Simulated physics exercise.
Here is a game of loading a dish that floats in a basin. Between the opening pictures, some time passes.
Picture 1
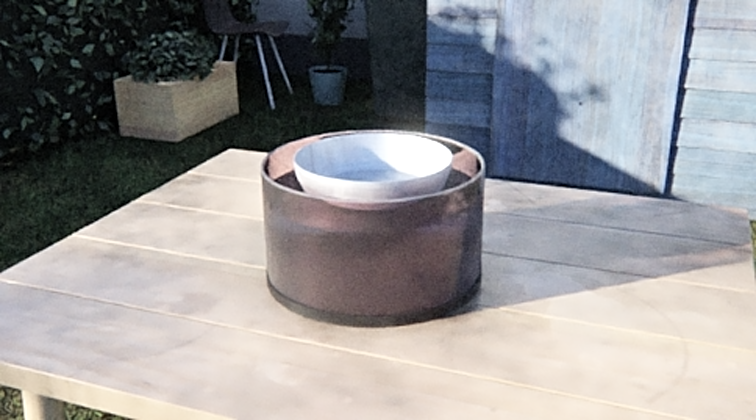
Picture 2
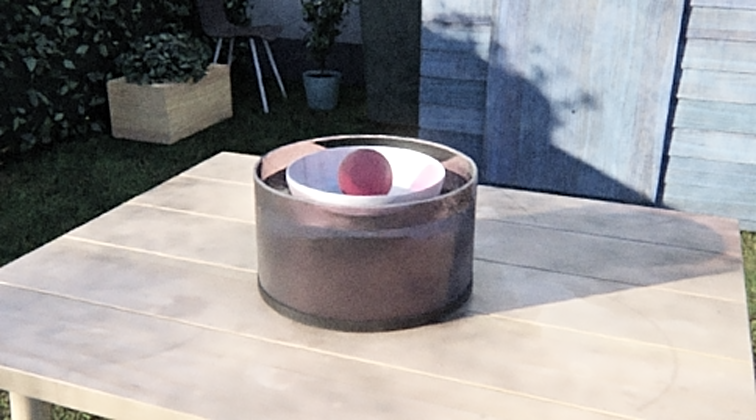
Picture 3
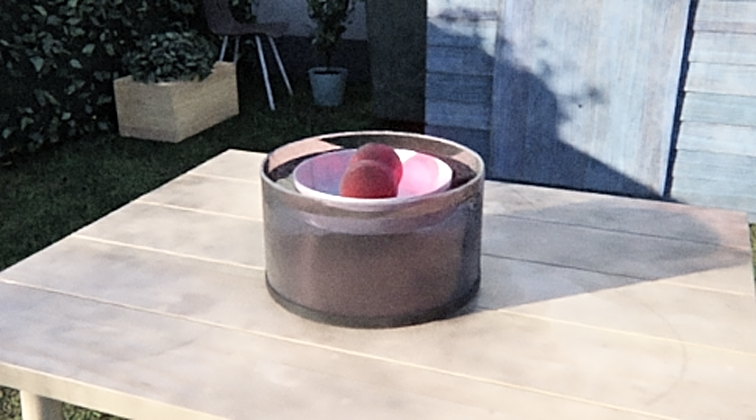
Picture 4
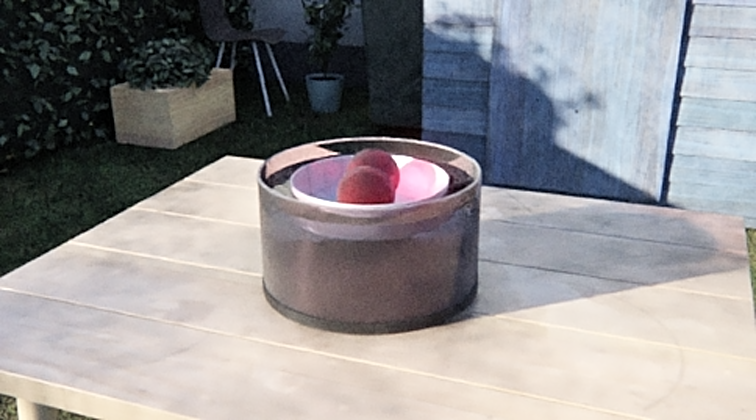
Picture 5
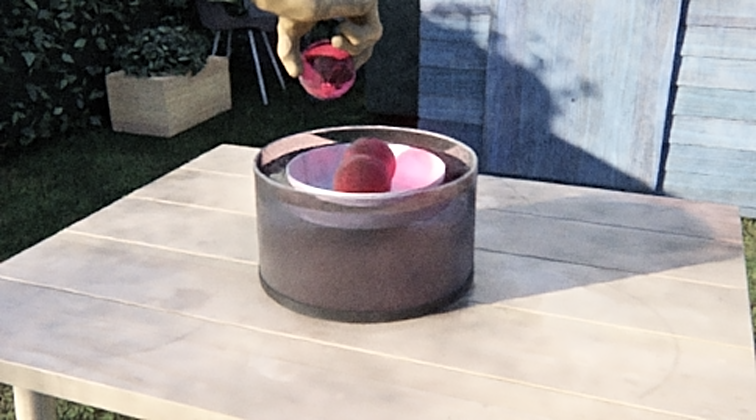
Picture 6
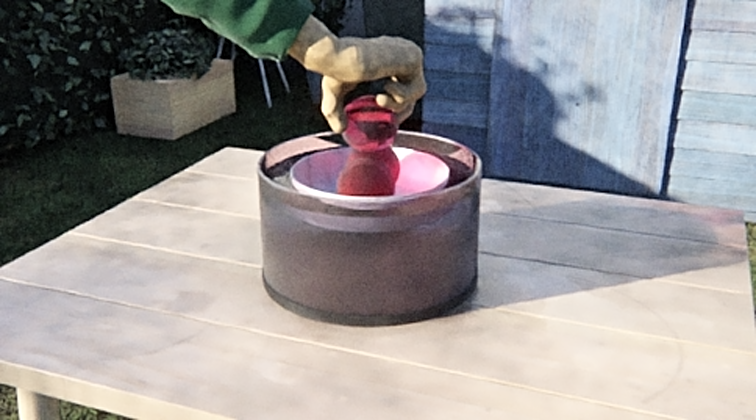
Red balls appear one after another in a white dish floating in a dark basin, the dish sitting lower with two aboard; then a gloved hand brings another red ball in from above and lowers it close over them.
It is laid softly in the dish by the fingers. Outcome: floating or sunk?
I expect it to go down after that one.
Soon after, the glass marble is in and the dish dips.
Later, water pours in over its edge.
In the end, the dish lies on the bottom with its load.
